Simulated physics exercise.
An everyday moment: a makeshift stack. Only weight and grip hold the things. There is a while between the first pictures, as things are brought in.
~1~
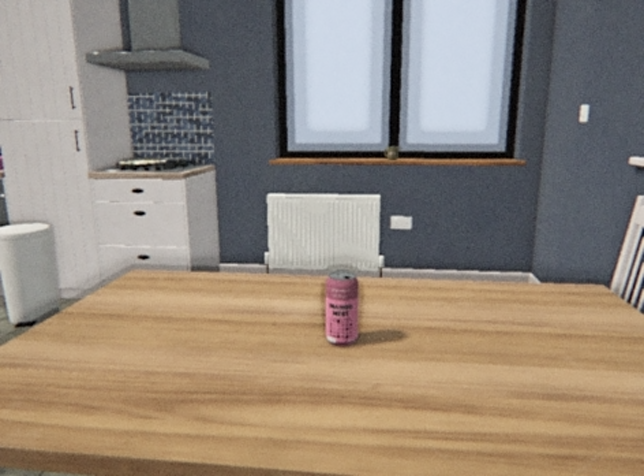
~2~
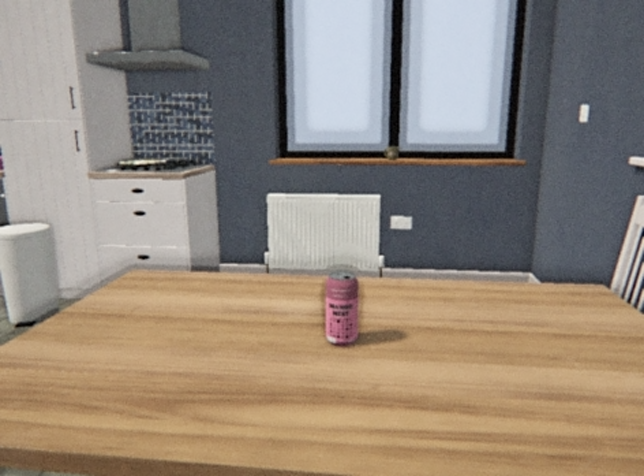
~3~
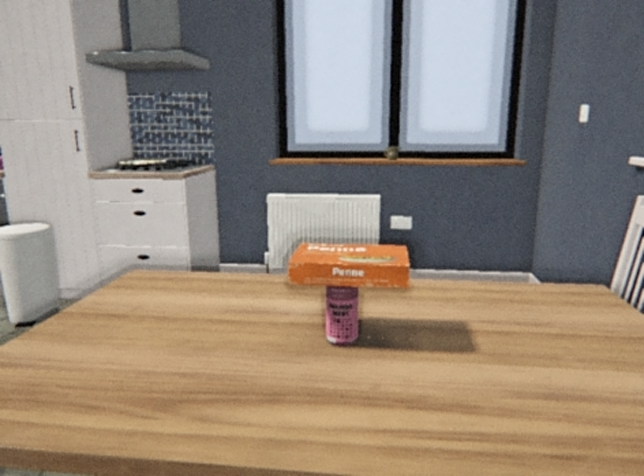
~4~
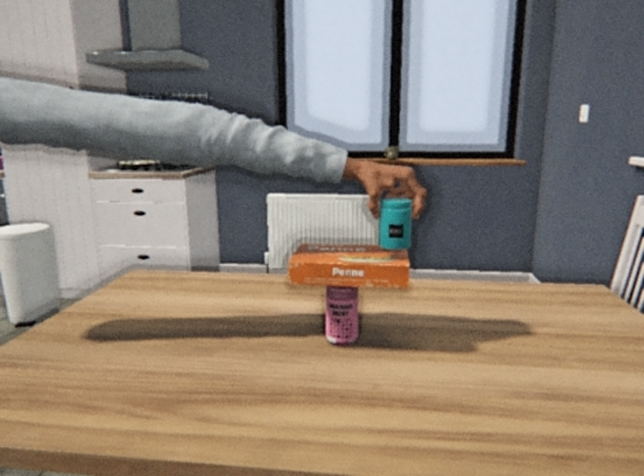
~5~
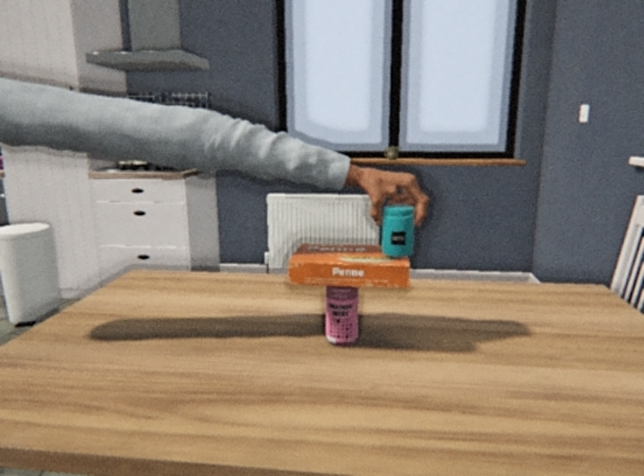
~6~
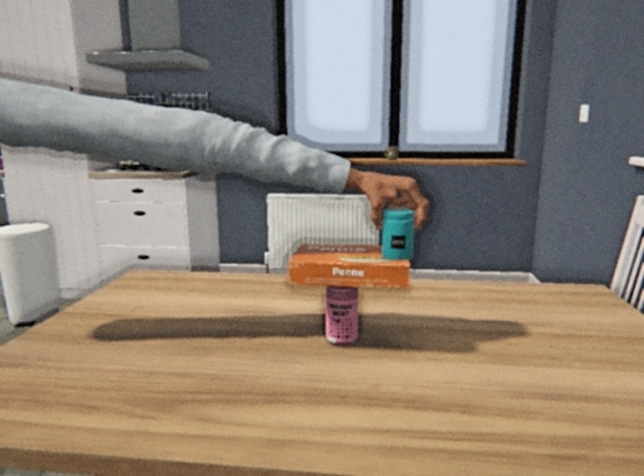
The clip shows a pink can on a wooden table, then an orange box on top of it, before a grey-sleeved arm reaches in from the left and lowers a turquoise jar slightly onto the box's right side.
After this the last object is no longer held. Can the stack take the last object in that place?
The result is a spill.
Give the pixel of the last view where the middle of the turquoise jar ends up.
Roughly pixel (455, 345) in the last picture.
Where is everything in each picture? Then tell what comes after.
In the first frame, the last thing is not in view yet; pink can (342, 309).
In the second frame, the last thing is not in view yet; pink can (342, 309).
In the third frame, the last thing is not in view yet; pink can (342, 309).
In the fourth frame, still above its spot; turquoise jar (396, 223); pink can (342, 309).
In the fifth frame, still above its spot; turquoise jar (398, 230); pink can (342, 309).
In the sixth frame, in place under the hand; turquoise jar (398, 234); pink can (342, 309).
Then, 0.40 s after the last picture, turquoise jar now fallen; orange packet tipped 66° from how it was.
Then, 0.50 s after the last picture, orange packet now fallen.
Then, 0.80 s after the last picture, things are still on the move.
At rest, fallen, turquoise jar and orange packet; pink can in place. Seen from the same camera at the end, turquoise jar near (455, 345). The stack gives way.
